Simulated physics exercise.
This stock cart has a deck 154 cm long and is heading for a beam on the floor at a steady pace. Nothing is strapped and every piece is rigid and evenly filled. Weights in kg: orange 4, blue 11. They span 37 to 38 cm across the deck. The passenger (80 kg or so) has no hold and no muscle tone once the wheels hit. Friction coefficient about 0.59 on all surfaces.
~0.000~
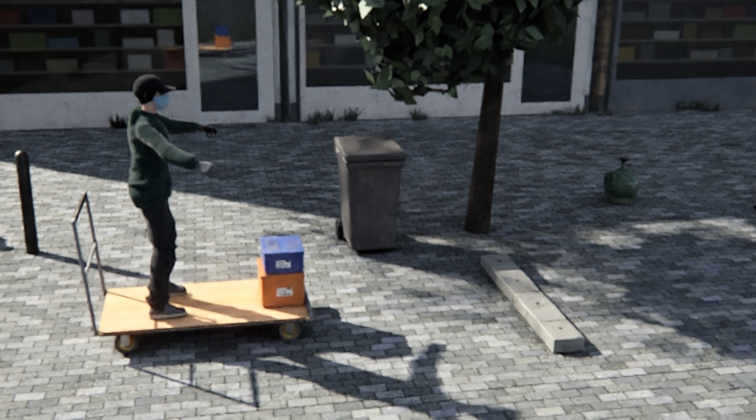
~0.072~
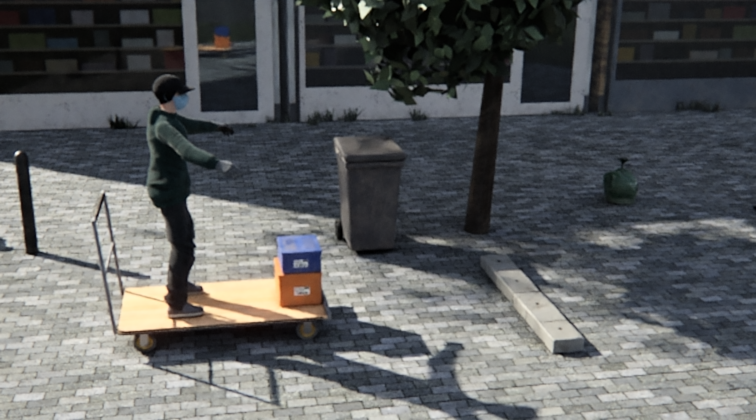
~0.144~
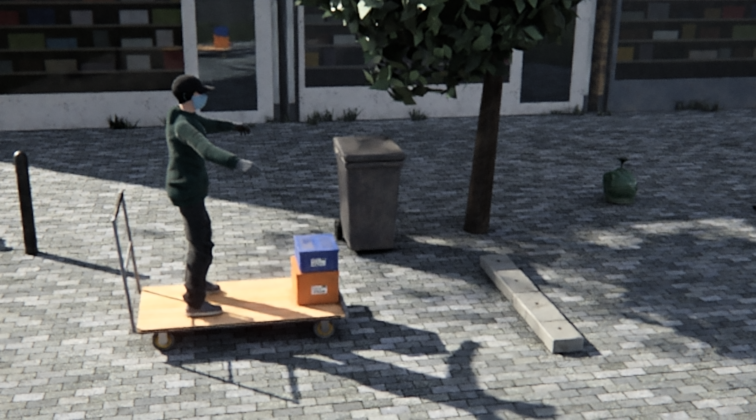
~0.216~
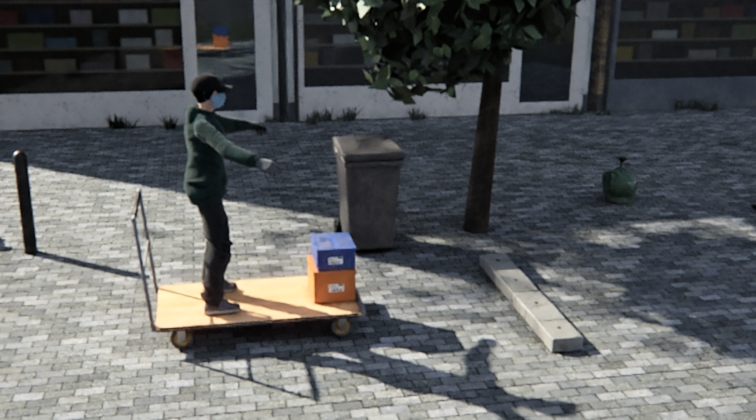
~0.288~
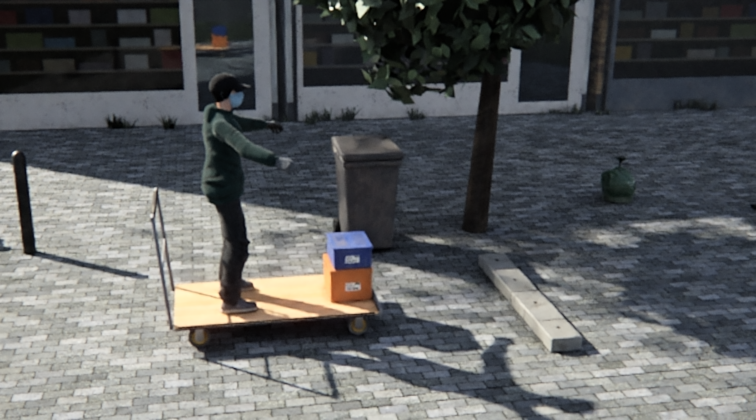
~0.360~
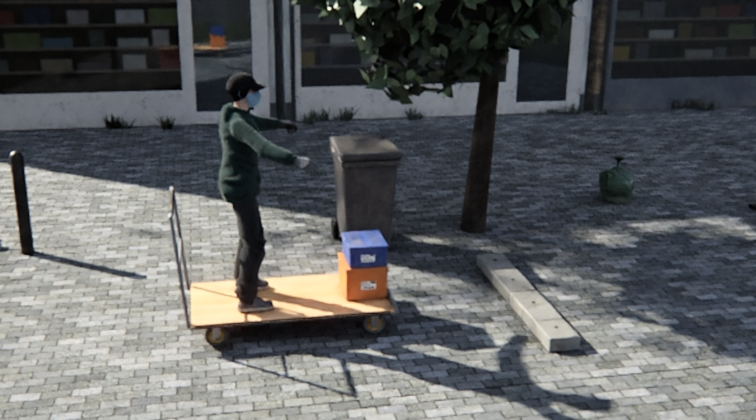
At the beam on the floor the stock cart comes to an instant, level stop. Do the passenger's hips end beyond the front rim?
At this pace the passenger's hips stay behind the front rim.
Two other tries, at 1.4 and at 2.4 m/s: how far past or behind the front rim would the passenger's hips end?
First 80 cm behind, then 0 cm past.
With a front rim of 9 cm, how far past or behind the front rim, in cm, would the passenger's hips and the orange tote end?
Then hips 20 behind, orange 20 behind.
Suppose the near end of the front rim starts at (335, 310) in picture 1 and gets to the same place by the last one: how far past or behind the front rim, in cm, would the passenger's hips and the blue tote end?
In that case hips 80 behind, blue 60 past.
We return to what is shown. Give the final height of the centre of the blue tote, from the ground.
Some 10 cm up.
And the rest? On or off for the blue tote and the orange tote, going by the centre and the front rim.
In the end: Blue off, orange on.
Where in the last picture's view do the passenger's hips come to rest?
Around (497, 236).
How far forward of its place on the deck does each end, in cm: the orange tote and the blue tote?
Orange 0, blue 90.
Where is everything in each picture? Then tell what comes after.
The first frame shows hips (150, 187), blue tote (282, 255), rim corner (311, 317); 183 cm short of the stop.
The second frame shows hips (168, 186), blue tote (299, 254), rim corner (329, 316); 170 cm short of the stop.
The third frame shows hips (187, 185), blue tote (316, 253), rim corner (347, 314); 156 cm short of the stop.
The fourth frame shows hips (205, 184), blue tote (333, 252), rim corner (364, 312); 142 cm short of the stop.
The fifth frame shows hips (223, 183), blue tote (349, 250), rim corner (381, 311); 128 cm short of the stop.
The sixth frame shows hips (239, 182), blue tote (364, 249), rim corner (396, 310); 114 cm short of the stop. Speed about 1.9 m/s.
After 0.95 s the deck stops.
After 1.50 s the passenger's hips are 38 cm behind the rim, near (479, 229) in the last picture's view.
After 1.95 s the passenger's hips are 22 cm behind the rim, near (498, 237) in the last picture's view.
When all is still (3.8 s), past the rim, blue tote; behind it, orange tote and the passenger's hips.
